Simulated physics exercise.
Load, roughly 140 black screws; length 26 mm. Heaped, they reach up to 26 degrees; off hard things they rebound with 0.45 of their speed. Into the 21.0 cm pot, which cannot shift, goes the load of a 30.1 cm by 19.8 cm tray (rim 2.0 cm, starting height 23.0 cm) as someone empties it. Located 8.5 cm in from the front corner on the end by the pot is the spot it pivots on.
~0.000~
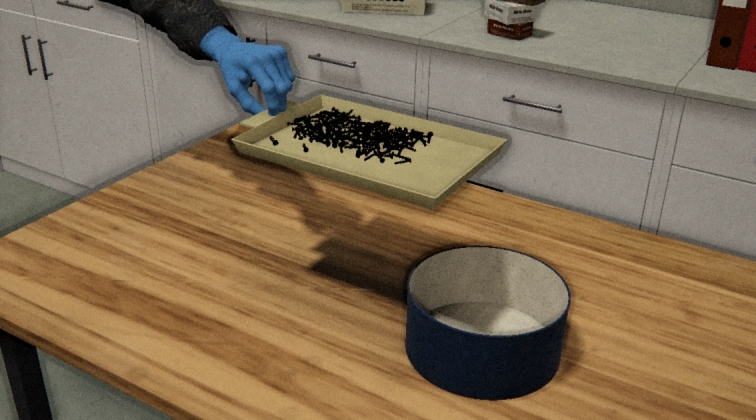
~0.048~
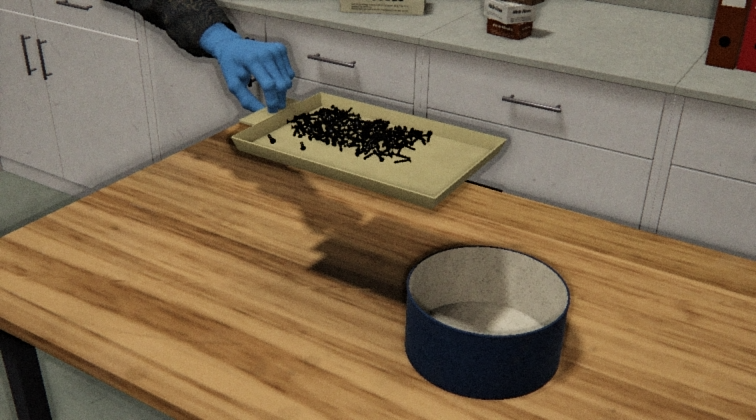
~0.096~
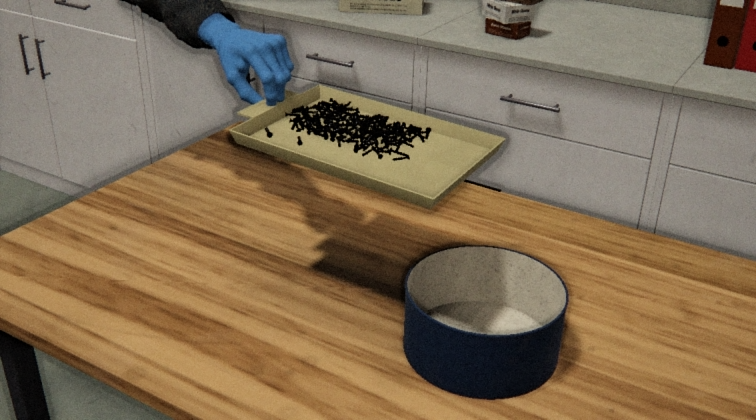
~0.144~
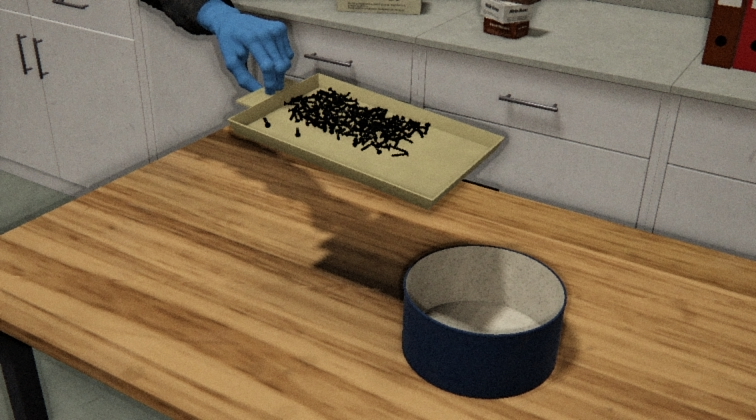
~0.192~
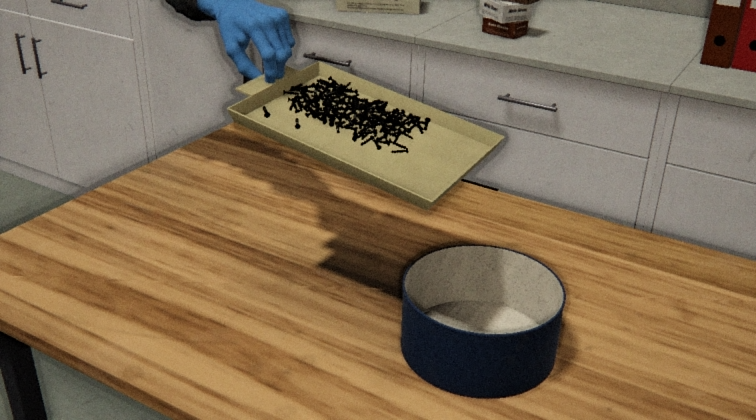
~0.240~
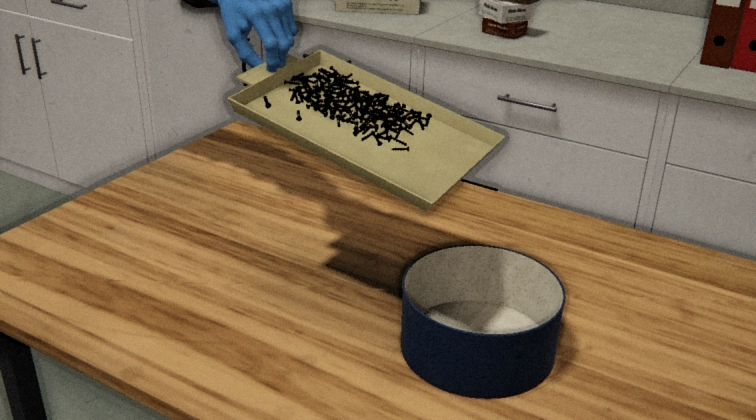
On a wooden workbench, a blue-gloved hand raising the left end of a beige tray of black screws beside a blue pot.
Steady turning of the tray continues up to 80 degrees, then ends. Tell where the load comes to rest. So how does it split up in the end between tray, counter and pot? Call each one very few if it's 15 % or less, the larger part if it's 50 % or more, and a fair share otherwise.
I'd say tray very few, counter very few, pot the larger part.
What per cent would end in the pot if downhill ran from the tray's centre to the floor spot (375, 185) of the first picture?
Estimate: Near 55 per cent.
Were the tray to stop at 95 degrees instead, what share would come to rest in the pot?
The pot would get around 95 per cent.
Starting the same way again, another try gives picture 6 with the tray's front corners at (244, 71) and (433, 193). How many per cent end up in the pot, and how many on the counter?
Per cent by place - pot 40, counter 60.
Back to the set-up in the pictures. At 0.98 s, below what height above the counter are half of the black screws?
Some 16 cm.
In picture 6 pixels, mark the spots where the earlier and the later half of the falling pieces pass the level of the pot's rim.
At roughly (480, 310) first, later on at (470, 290).
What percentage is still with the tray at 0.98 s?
About 35% of the load.
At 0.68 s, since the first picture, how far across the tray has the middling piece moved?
10 cm.
Then, at 0.68 s, tilt 45 degrees; the tray holds 100 %, the pot 0 %.
After 0.98 s, tilt 67 degrees; the tray holds 35 %, the pot 25 %.
Then, at 1.38 s, tilt 80 degrees; the tray holds 10 %, the pot 80 %.
In the end, at 2.2 s, tray 5 %, counter 5 %, pot 90 %.
